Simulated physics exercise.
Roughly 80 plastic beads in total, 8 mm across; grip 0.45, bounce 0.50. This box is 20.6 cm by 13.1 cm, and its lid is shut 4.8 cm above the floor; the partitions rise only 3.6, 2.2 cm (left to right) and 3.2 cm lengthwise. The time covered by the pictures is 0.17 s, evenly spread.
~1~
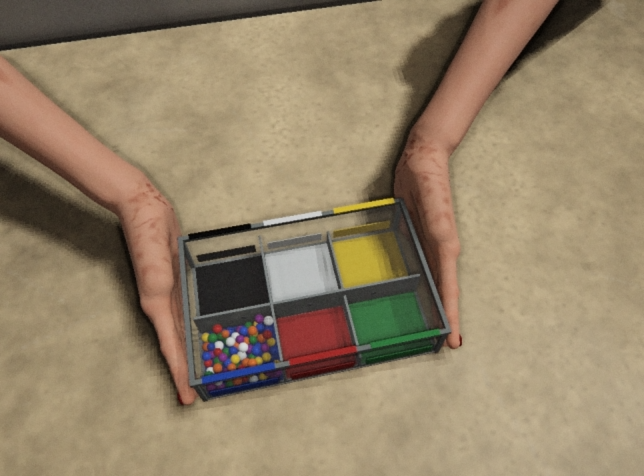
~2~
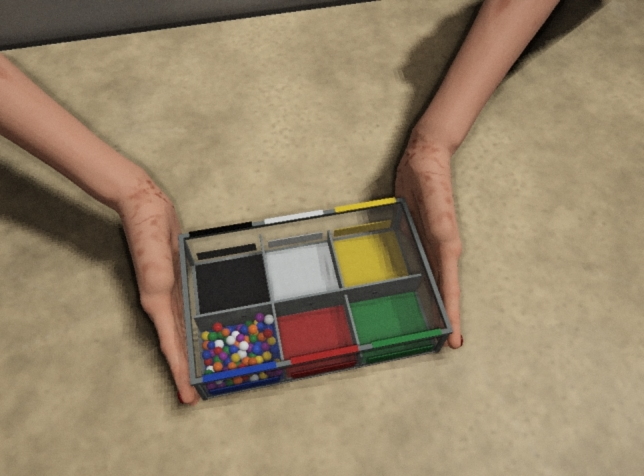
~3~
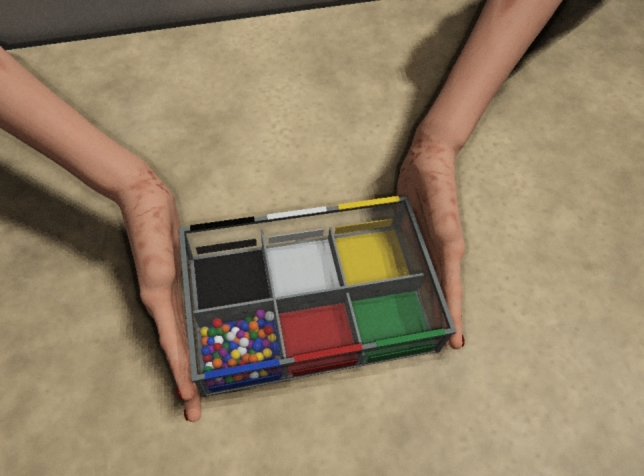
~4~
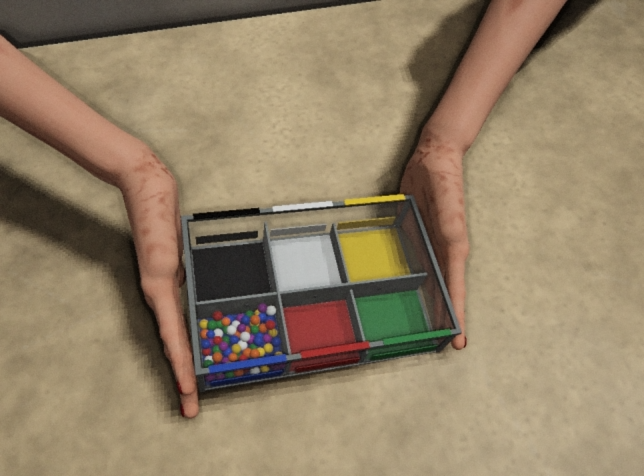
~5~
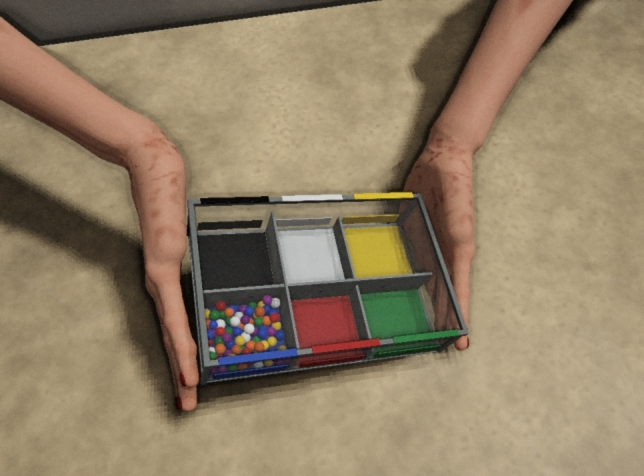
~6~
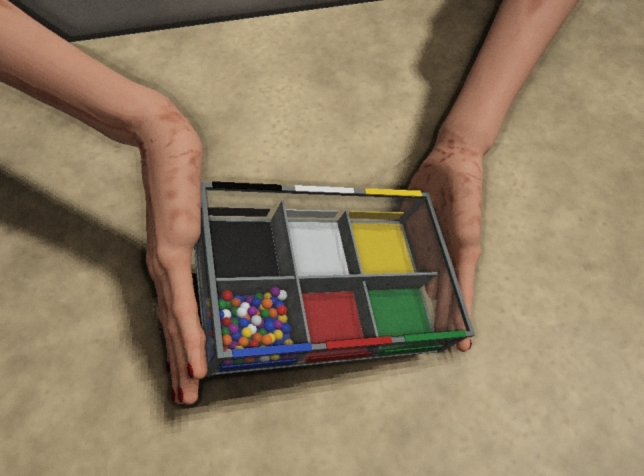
Two hands gradually tilt a clear divided box holding colourful beads in its blue section.
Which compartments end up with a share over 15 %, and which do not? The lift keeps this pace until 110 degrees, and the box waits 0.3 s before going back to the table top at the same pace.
In order: Red compartment: Fails; blue compartment: Succeeds; green compartment: Succeeds; yellow compartment: Fails; white compartment: Fails; black compartment: Fails.
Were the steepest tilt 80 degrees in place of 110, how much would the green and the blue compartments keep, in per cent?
Green: 20; blue: 75 (per cent).
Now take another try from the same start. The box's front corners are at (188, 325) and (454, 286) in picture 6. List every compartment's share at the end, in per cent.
Result - red: 0 %; blue: 45 %; green: 0 %; yellow: 15 %; white: 10 %; black: 25 %.
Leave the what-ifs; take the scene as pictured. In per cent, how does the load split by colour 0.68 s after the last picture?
Shares - red: 0, blue: 75, green: 20, yellow: 0, white: 0, black: 0.
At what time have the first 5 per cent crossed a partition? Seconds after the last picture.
0.45 s, roughly.
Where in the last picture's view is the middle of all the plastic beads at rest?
Roughly (276, 360).
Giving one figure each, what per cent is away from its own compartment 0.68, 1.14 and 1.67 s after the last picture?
Around 25, then 35, then 35.
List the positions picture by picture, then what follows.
The first frame shows box tilt 0 degrees, front corners at (195, 381) and (445, 329); blue 100 %.
The second frame shows box tilt 1 degrees, front corners at (196, 380) and (447, 329).
The third frame shows box tilt 4 degrees, front corners at (197, 376) and (450, 329), lowest corner right front.
The fourth frame shows box tilt 8 degrees, front corners at (201, 370) and (455, 330), lowest corner right front.
The fifth frame shows box tilt 15 degrees, front corners at (209, 361) and (462, 331), lowest corner right front.
The sixth frame shows box tilt 21 degrees, front corners at (223, 353) and (469, 332), lowest corner right front; blue 100 %.
Then, 0.68 s after the last picture, tilt 110 degrees; blue 75 %, green 20 %.
Then, 1.14 s after the last picture, tilt 61 degrees; red 5 %, blue 65 %, green 30 %.
Then, 1.67 s after the last picture, tilt 0 degrees; red 10 %, blue 65 %, green 30 %.
In the end, red 10 %, blue 65 %, green 30 %, yellow 0 %, white 0 %, black 0 %.
